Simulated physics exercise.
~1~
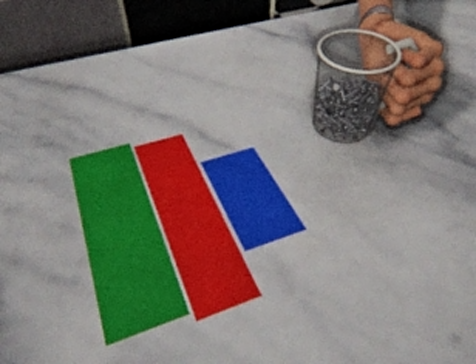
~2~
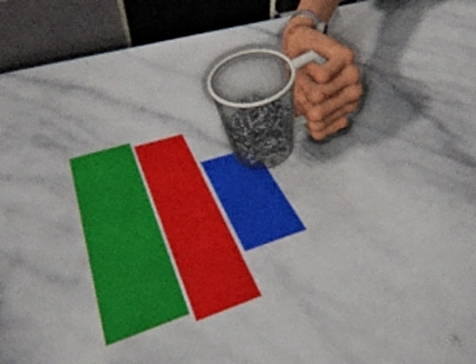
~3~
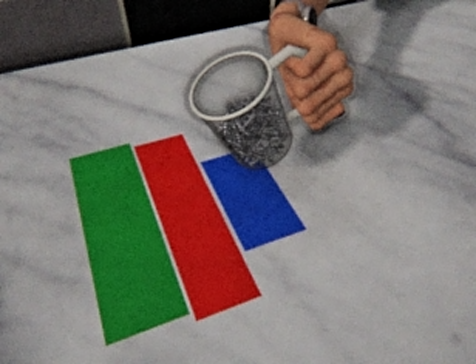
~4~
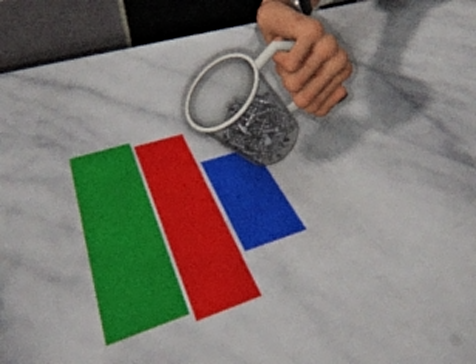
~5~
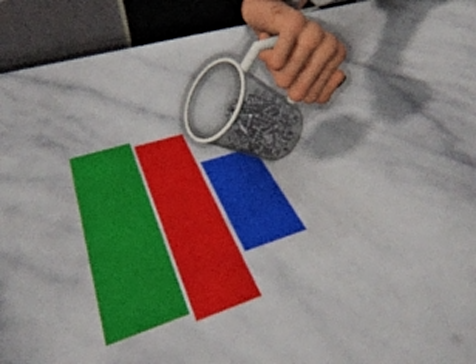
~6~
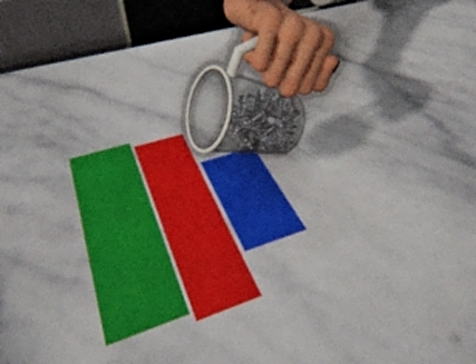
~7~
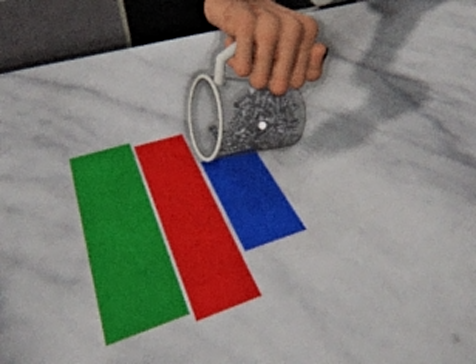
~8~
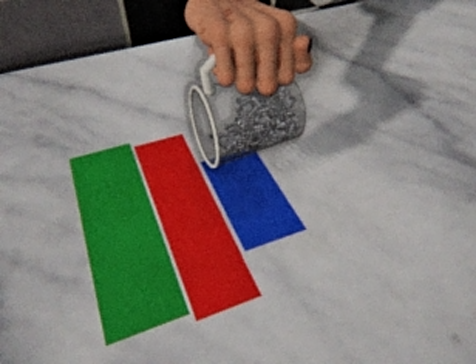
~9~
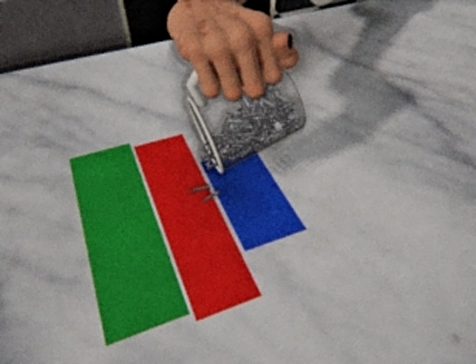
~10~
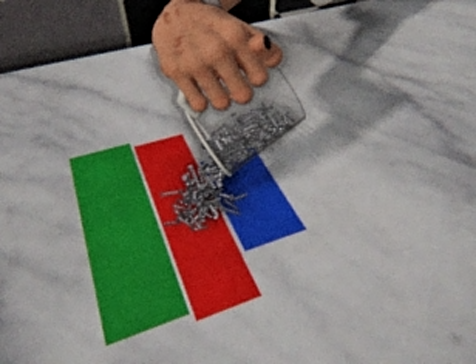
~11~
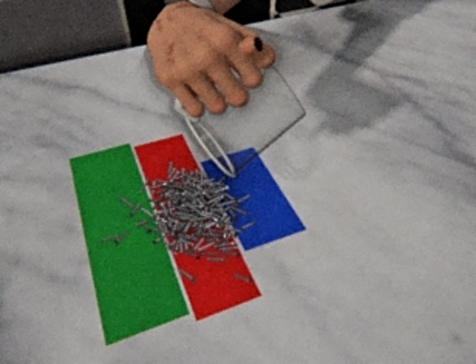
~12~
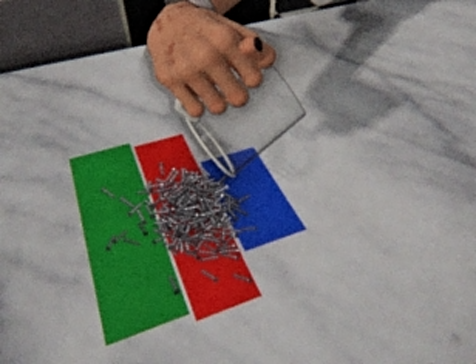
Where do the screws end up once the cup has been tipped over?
Most of them land in a pile on the red mat. Only small shares end up on the green and blue mats, and hardly any lie outside the mats.
